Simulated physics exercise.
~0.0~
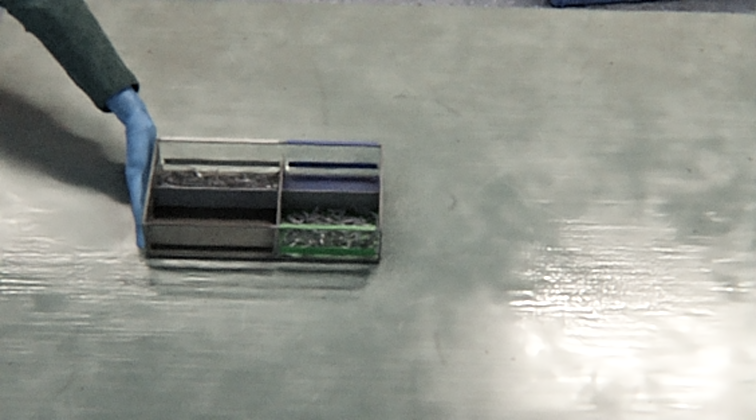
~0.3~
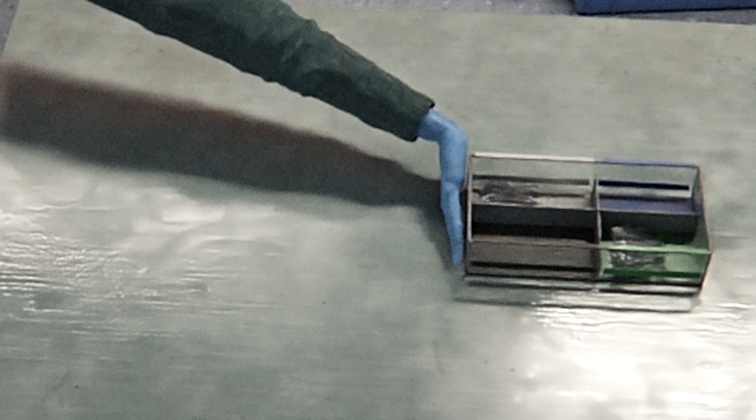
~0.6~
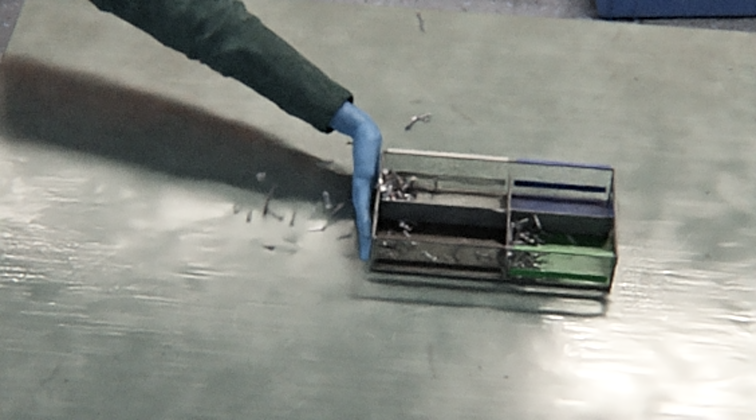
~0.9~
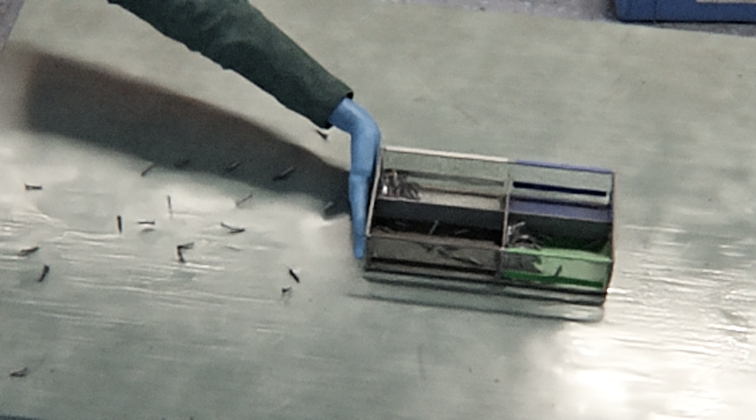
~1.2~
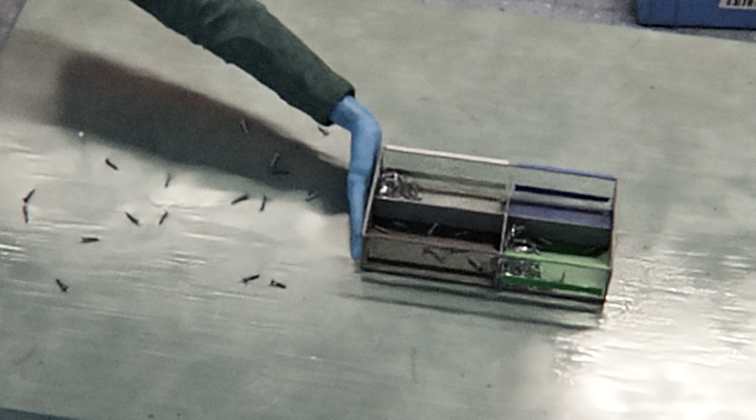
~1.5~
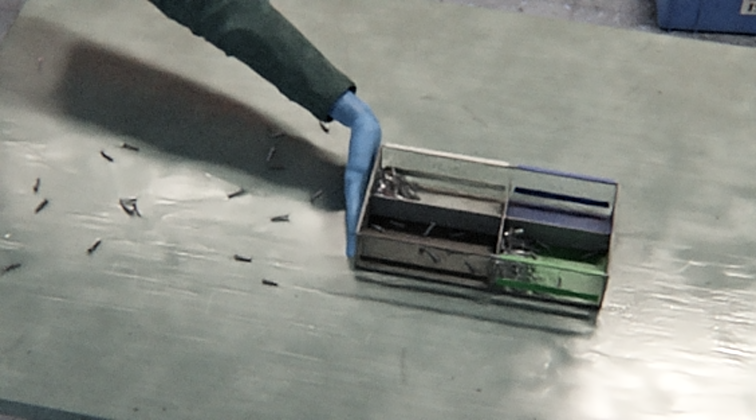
In this clip, a blue-gloved hand moves a divided tray of small steel screws right across a pale surface, then back left a shorter way. Screws fly out and scatter to the left, while others remain among its compartments, and the tray ends at rest beside the hand.
